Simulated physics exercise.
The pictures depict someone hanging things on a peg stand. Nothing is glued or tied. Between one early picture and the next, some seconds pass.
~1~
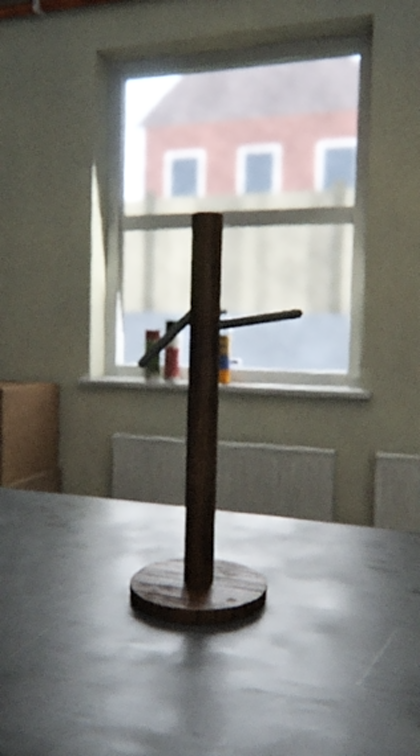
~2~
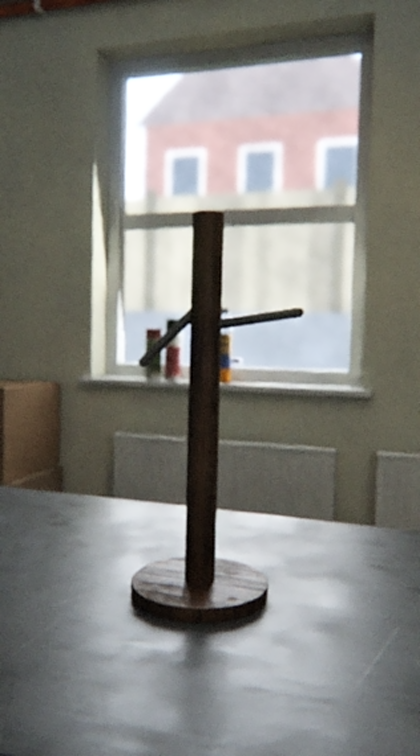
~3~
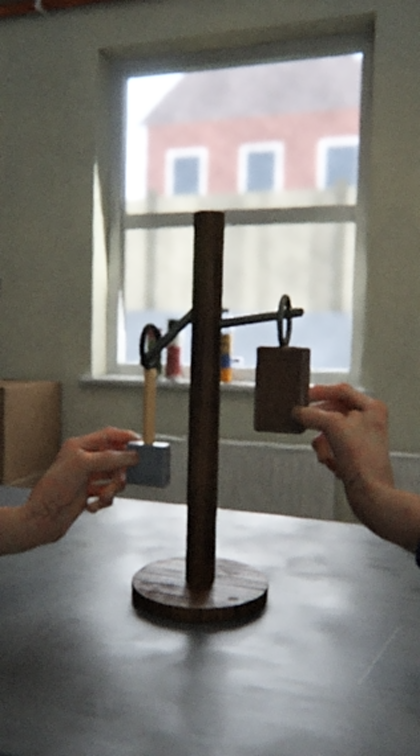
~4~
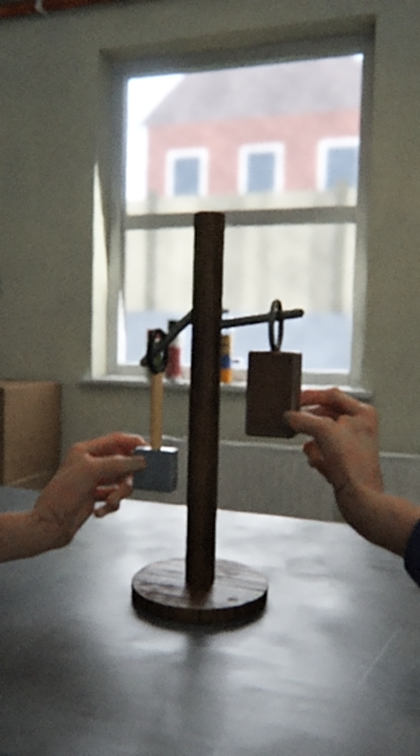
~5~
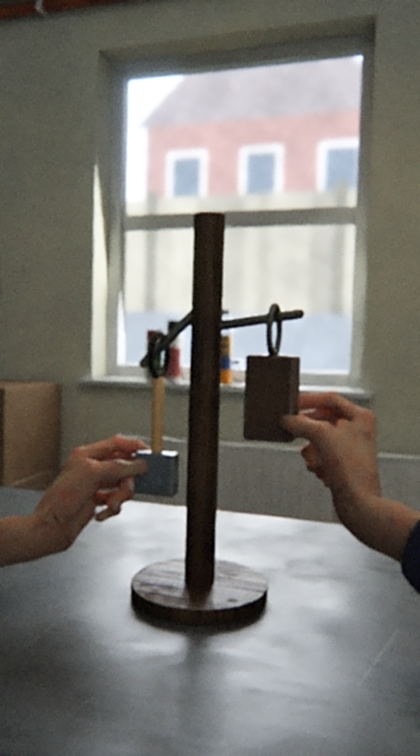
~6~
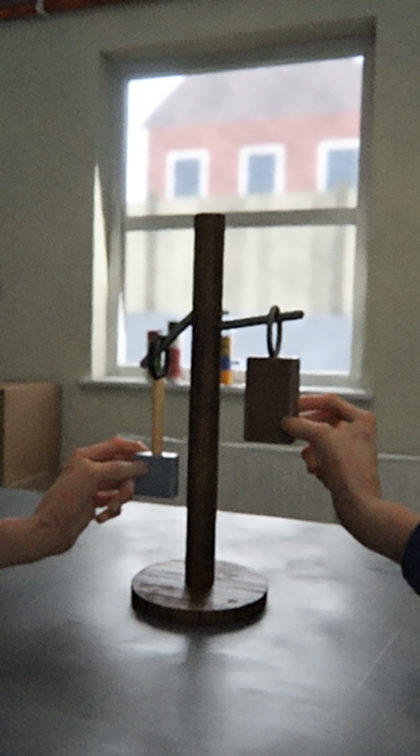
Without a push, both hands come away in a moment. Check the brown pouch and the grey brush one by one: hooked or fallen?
Seen one by one - brown pouch: Hooked, grey brush: Fallen.
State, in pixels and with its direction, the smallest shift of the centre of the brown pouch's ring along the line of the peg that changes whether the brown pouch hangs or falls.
The change comes after a move of 24 pixels towards the right.
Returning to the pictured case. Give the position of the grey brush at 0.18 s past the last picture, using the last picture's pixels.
About (133, 474).
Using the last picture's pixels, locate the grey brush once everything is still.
(49, 558).
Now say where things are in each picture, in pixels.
The first picture shows peg stand (214, 408).
The second picture shows peg stand (215, 407).
The third picture shows still on the way; brown pouch (284, 363); peg stand (216, 407).
The fourth picture shows still on the way; grey brush (157, 409); peg stand (216, 407).
The fifth picture shows still on the way; brown pouch (273, 371); peg stand (216, 408).
The sixth picture shows in place, still held; brown pouch (273, 373); grey brush (158, 414); peg stand (216, 409).
Then, 0.18 s after the last picture, brown pouch at rest near (273, 374); grey brush falling near (133, 474).
Then, 0.32 s after the last picture, brown pouch at rest near (272, 374); grey brush falling near (86, 511).
Then, 0.44 s after the last picture, brown pouch at rest near (271, 374); grey brush down below near (57, 548).
At rest, the brown pouch stays on its peg, near (270, 374); the grey brush falls off, near (50, 557).
